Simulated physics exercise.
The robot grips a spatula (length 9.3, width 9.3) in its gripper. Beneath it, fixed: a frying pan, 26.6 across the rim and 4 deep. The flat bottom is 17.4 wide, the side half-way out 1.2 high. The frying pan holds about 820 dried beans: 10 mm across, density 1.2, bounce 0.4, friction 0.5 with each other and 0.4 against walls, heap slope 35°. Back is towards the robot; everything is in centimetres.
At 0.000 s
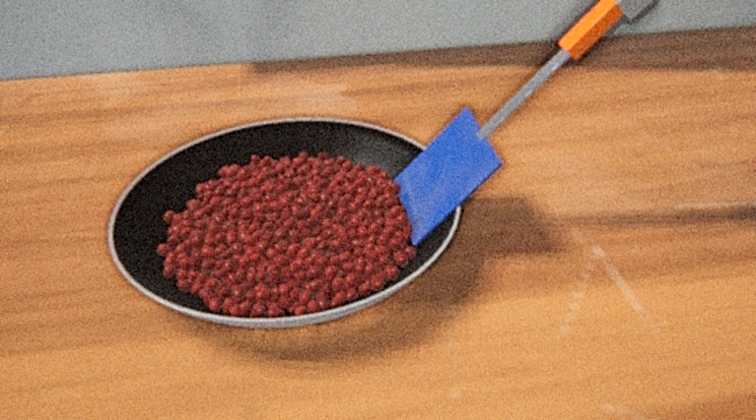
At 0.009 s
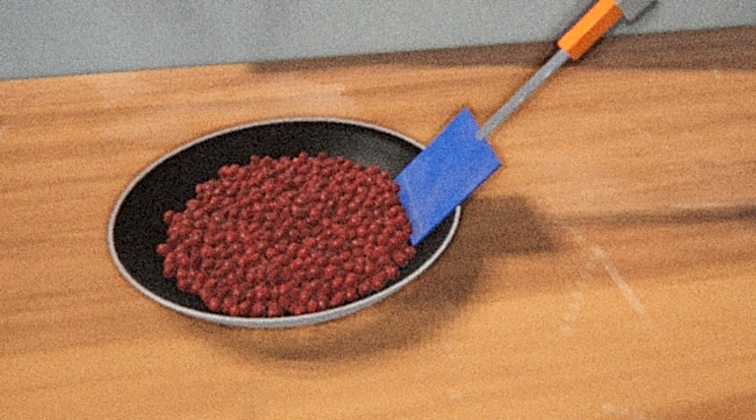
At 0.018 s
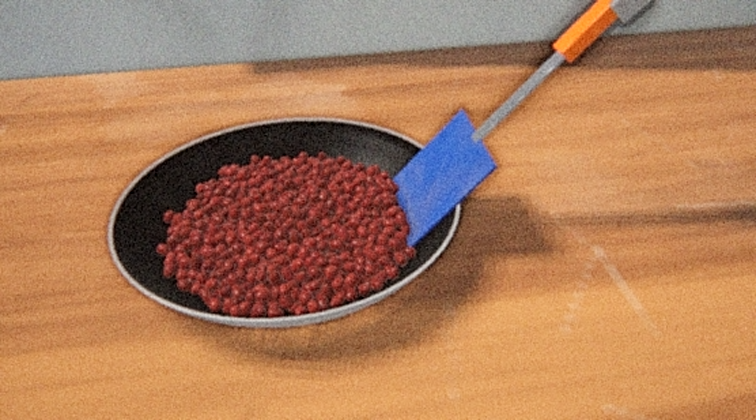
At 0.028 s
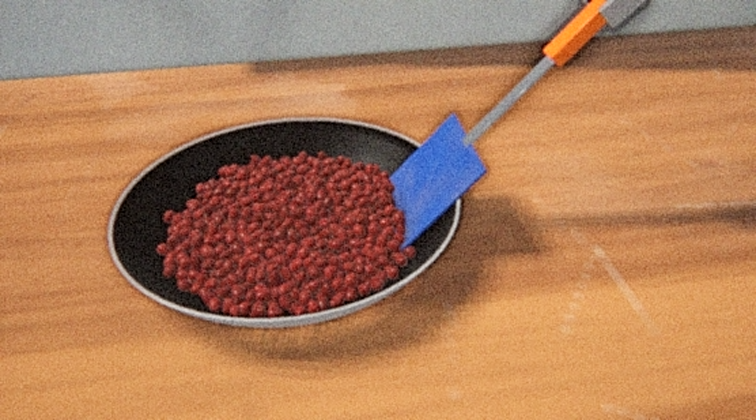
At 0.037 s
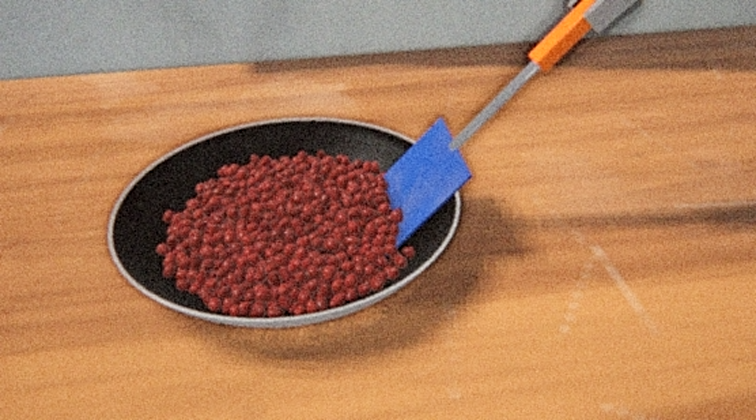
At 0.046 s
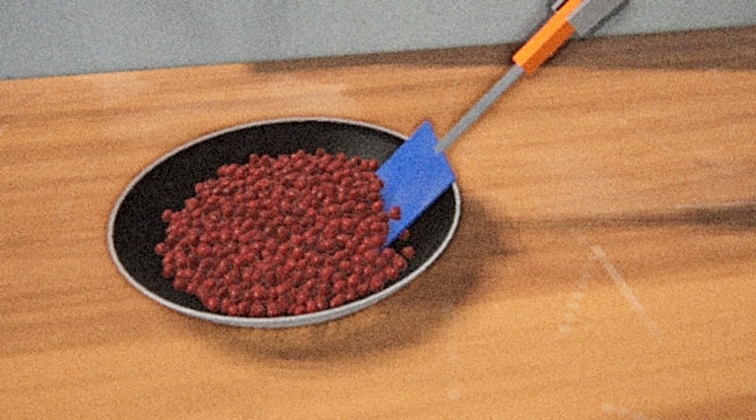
A blue spatula with an orange and grey handle, resting at the right side of a black frying pan of dark red beans, barely moves at first, then slides slowly left into the pan, nudging the beans at the heap's edge.
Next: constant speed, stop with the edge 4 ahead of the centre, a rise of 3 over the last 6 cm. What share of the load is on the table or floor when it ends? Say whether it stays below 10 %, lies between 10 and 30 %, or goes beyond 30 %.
It lies between 10 and 30 %.
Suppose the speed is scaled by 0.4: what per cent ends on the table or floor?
Estimate: Approx. 0 %.
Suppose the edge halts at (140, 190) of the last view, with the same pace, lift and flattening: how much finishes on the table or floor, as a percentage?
Roughly 45 per cent.
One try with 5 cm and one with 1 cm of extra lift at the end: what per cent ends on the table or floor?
First try about 15 %, second try about 10 %.
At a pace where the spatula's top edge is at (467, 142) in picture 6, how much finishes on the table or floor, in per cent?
Share: Roughly 0 %.
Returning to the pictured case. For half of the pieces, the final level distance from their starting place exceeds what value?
Some 4 cm.
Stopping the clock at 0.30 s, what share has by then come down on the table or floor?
Fraction noted: Close to 15 per cent.
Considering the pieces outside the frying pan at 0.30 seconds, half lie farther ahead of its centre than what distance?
About 22 cm.
After 0.07 s, sloping 47°, highest piece 6 above the table; 823 in the frying pan.
After 0.09 s, sloping 47°, highest piece 7 above the table; 822 in the frying pan, 1 on the blade or in flight.
After 0.30 s, sloping 47°, highest piece 5 above the table; 681 in the frying pan, 129 on the table or floor, 13 on the blade or in flight.
After 1.35 s, sloping 47°, highest piece 5 above the table; 680 in the frying pan, 143 on the table or floor.
In the end, 680 in the frying pan, 143 on the table or floor. That is 17 % on the table or floor.
